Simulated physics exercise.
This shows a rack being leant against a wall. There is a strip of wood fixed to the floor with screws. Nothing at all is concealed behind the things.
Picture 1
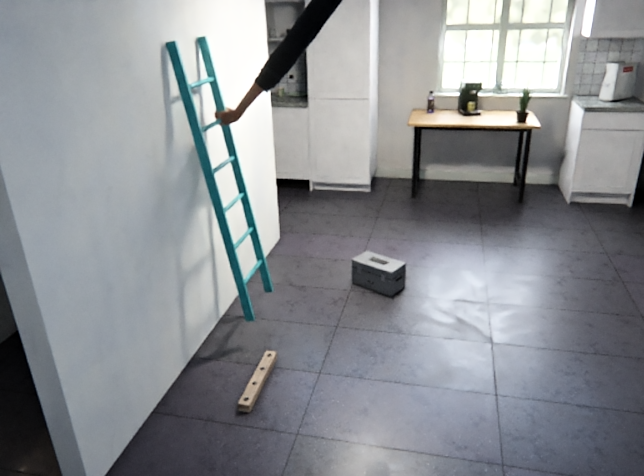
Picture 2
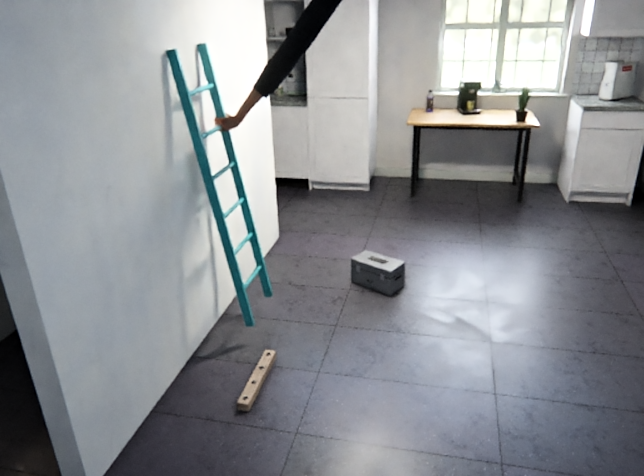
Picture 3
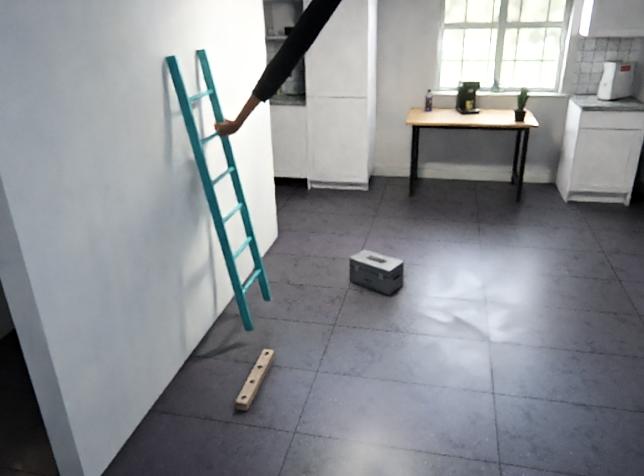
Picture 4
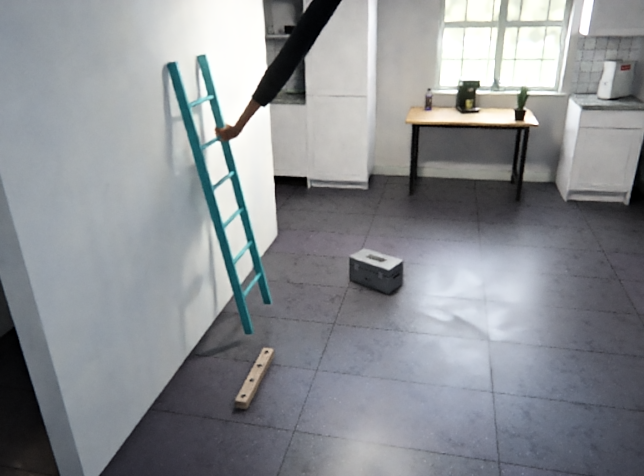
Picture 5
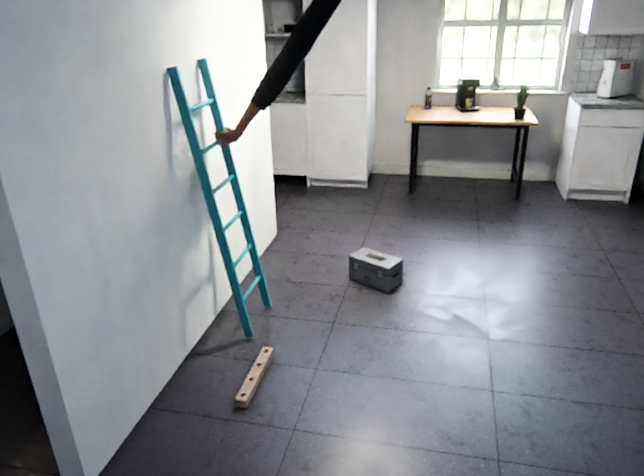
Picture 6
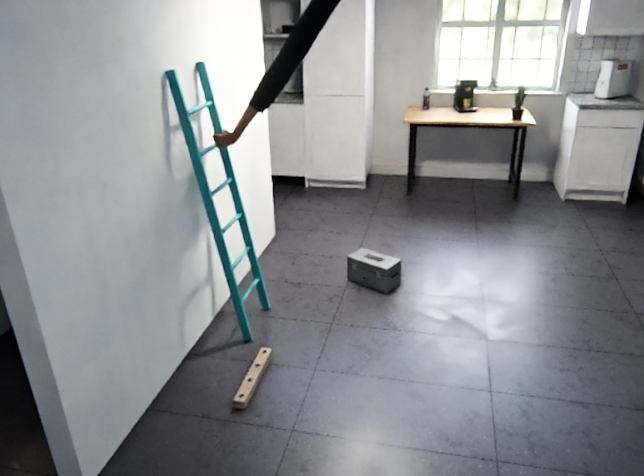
A turquoise rack, gripped by a hand on an outstretched arm, slides slightly downward against a white wall and is still held there, while the wooden batten and grey toolbox on the dark tiled floor stay put.
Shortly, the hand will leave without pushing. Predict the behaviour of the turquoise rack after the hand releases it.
Does not shift.
Then, 0.34 s after the last picture, turquoise rack at rest near (225, 206).
At rest, the turquoise rack remains leaning, near (225, 206); the bystanders in place.
